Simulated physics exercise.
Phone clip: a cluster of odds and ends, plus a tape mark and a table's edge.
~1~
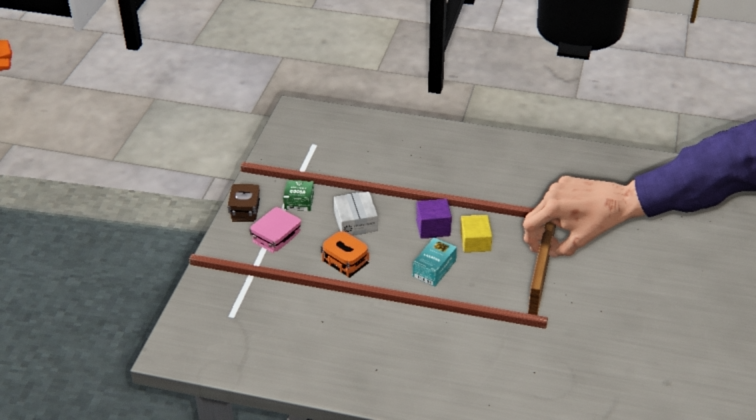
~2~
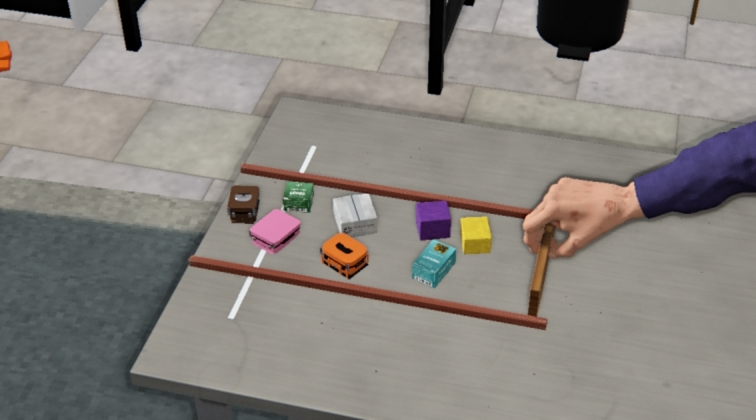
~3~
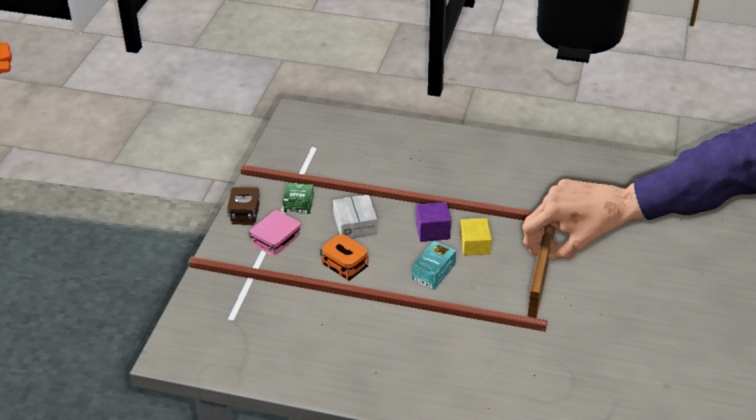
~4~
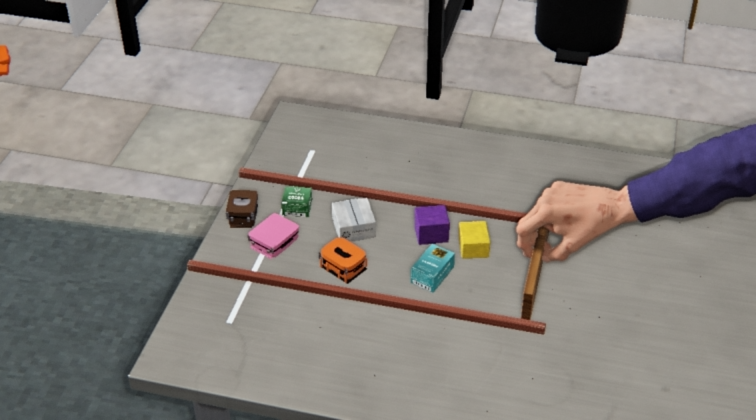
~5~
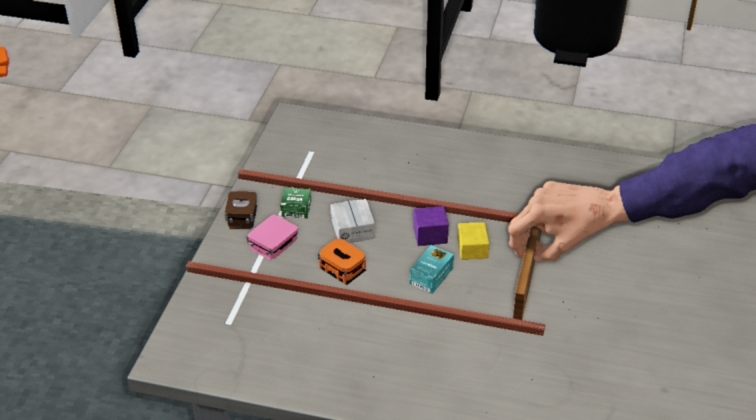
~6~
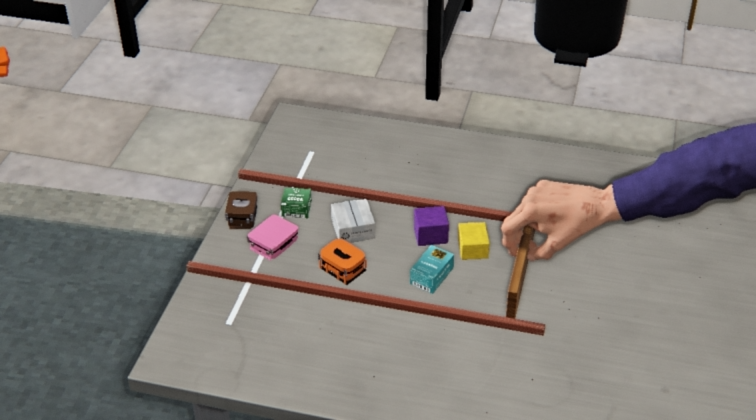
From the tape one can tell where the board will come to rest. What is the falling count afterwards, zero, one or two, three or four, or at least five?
Fallen: Above two, below five.
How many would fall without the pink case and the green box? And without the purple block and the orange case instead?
1 in the first case, 2 in the second.
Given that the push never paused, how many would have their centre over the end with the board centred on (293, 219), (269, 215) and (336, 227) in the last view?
Result per place: 2; 3; 0.
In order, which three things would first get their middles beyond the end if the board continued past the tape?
Green box, brown case, white box.
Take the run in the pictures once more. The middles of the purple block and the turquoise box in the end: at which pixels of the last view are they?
The one named first is at (246, 192), the next at (252, 240).
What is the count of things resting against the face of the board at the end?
2 of them.
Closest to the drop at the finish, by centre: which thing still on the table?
The pink case winds up nearest.
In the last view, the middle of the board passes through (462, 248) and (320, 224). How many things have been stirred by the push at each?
Answer - first 2, then 8.
Soon after, none off yet; brown case at rest near (242, 211); pink case at rest near (274, 238); green box at rest near (296, 203).
Then, none off yet; brown case at rest near (242, 211); pink case at rest near (274, 238); green box moved about its own width near (280, 199).
Further on, none off yet; brown case moved about its own width near (215, 210); pink case moved about its own width near (252, 228); green box tipped a little near (222, 182).
At rest, the number that fall off is three or four; fallen, white box, green box and brown case.
